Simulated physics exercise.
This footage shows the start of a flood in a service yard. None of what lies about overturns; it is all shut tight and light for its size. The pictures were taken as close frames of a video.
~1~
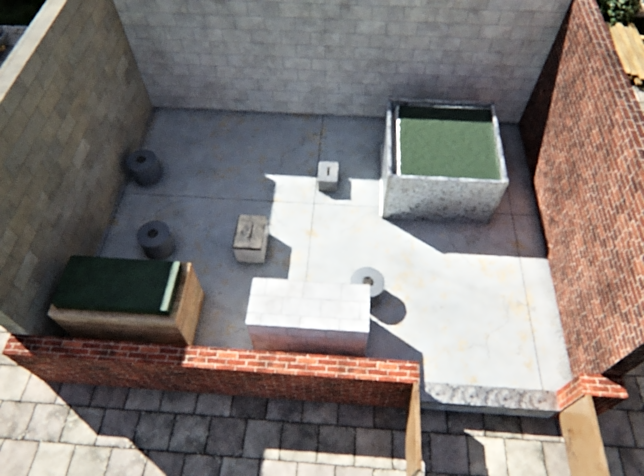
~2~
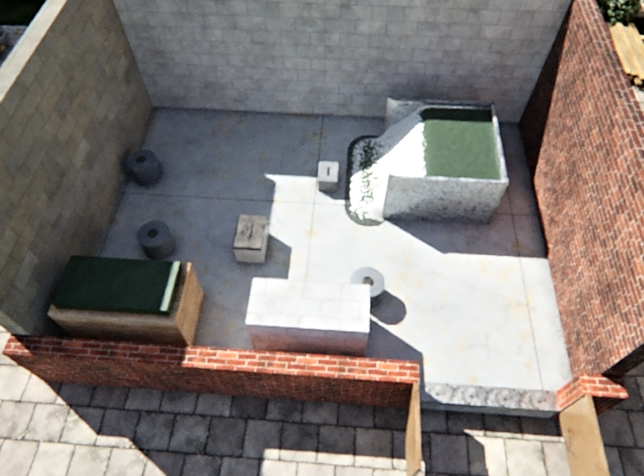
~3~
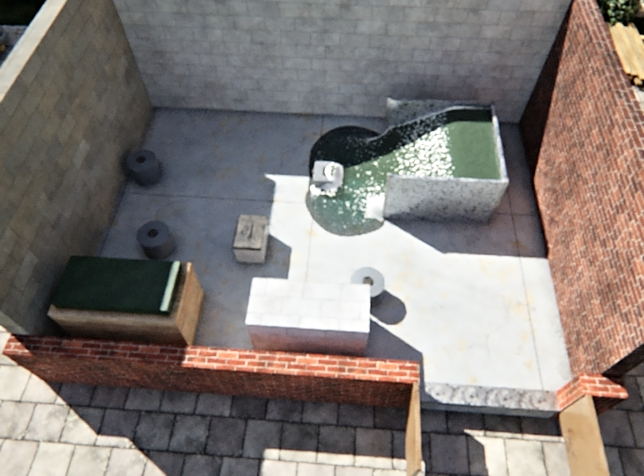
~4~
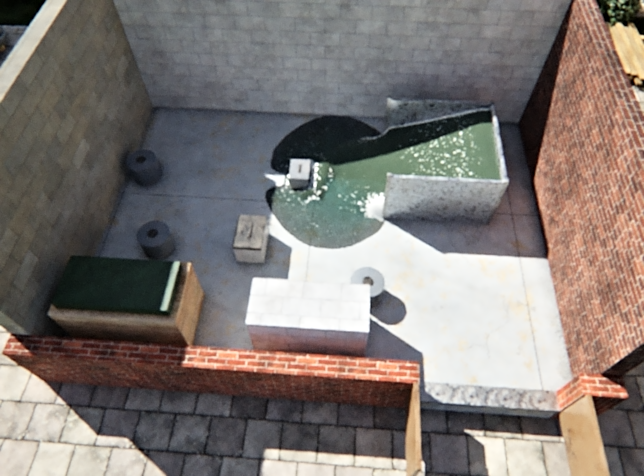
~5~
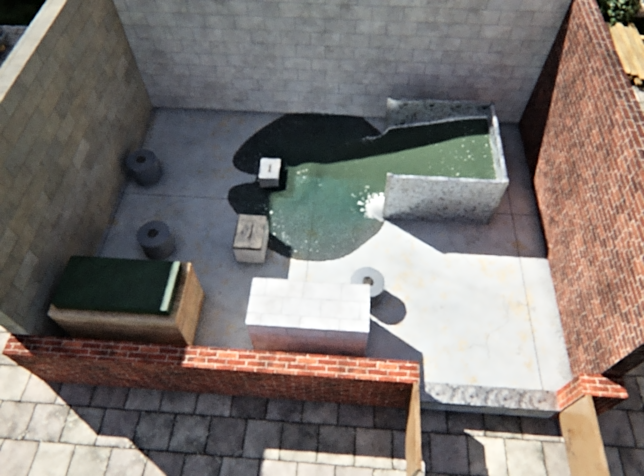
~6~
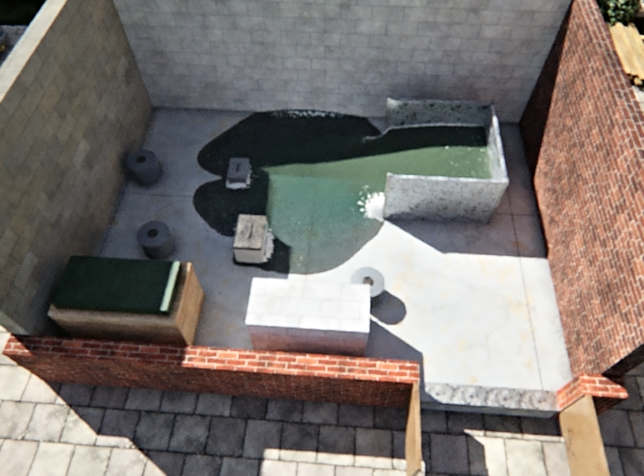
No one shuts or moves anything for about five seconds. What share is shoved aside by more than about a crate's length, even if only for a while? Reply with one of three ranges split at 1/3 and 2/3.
2/3 or more.
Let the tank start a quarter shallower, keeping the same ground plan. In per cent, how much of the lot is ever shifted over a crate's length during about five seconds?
Share moved that far: Approx. 80 %.
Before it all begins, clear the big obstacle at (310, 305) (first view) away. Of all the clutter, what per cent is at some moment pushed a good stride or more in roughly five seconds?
Roughly 80 in a hundred.
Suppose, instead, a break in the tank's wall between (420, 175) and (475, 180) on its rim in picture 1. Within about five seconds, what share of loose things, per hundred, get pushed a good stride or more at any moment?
It comes out at roughly 20 per cent.
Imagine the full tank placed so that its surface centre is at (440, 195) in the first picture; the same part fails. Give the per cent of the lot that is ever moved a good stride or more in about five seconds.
Something like 80 in a hundred.
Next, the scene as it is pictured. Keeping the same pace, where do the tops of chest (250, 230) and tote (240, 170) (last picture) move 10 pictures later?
Look for them at about (126, 257) and about (154, 177).
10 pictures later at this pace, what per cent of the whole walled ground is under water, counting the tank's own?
Something like 60 in a hundred.
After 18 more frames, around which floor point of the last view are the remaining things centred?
Around (221, 266).
A moment on, 1 of 5 are well off their spots; 0 afloat.
Next, 3 of 5 are well off their spots; 4 afloat.
Later, 4 of 5 are well off their spots; 3 afloat.
In the end, 5 of 5 are well off their spots, and 5 have been at some point; 3 afloat.
